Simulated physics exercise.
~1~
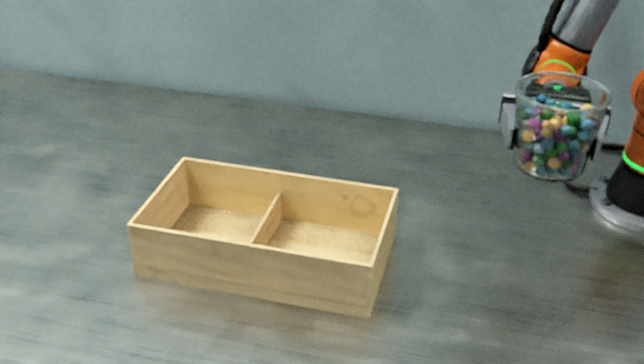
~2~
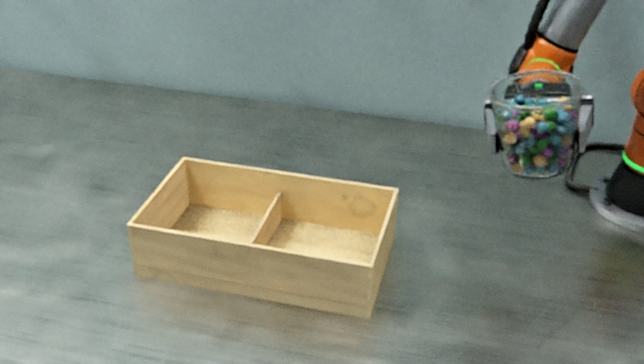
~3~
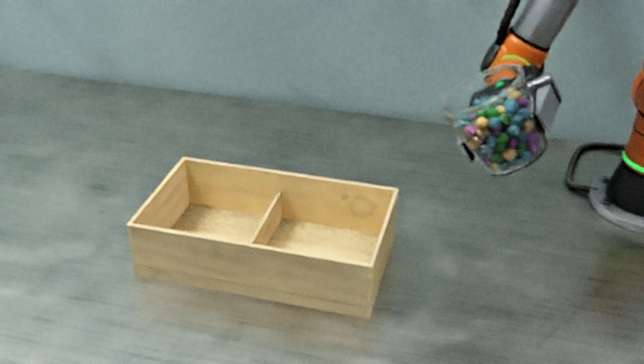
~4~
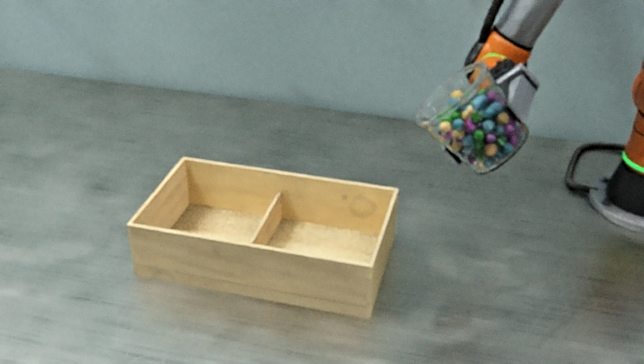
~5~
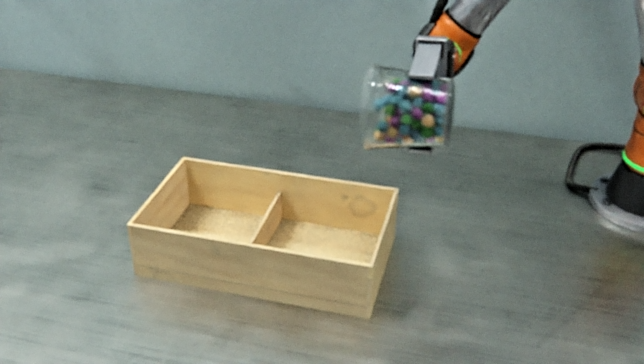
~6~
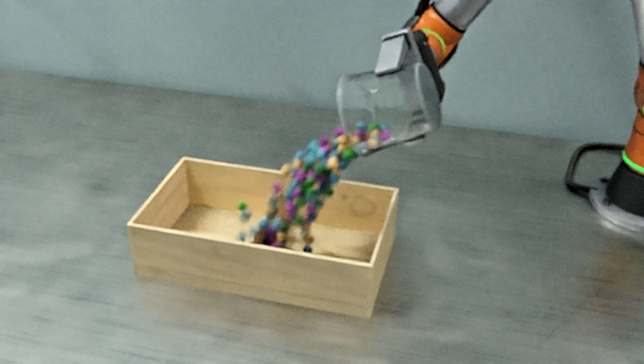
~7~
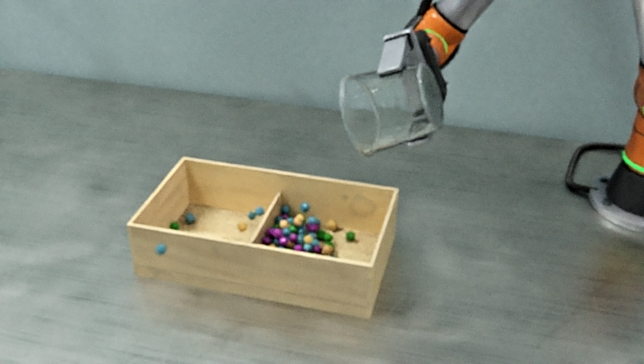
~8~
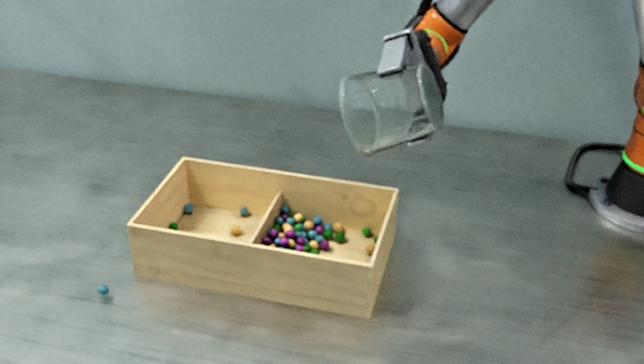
The clip opens on a robot arm at the right holding a clear tumbler full of small colourful balls, with a divided wooden box standing on a grey table. The arm carries the tumbler left, leaning it further as it goes, until it lies on its side near the box with the balls still inside. It then tips the mouth downward, and the balls stream into the box. Most pile up in the right-hand part against the divider, while a few scatter into the left part. One blue ball ends up on the table at the left, and the emptied tumbler stays tilted above.
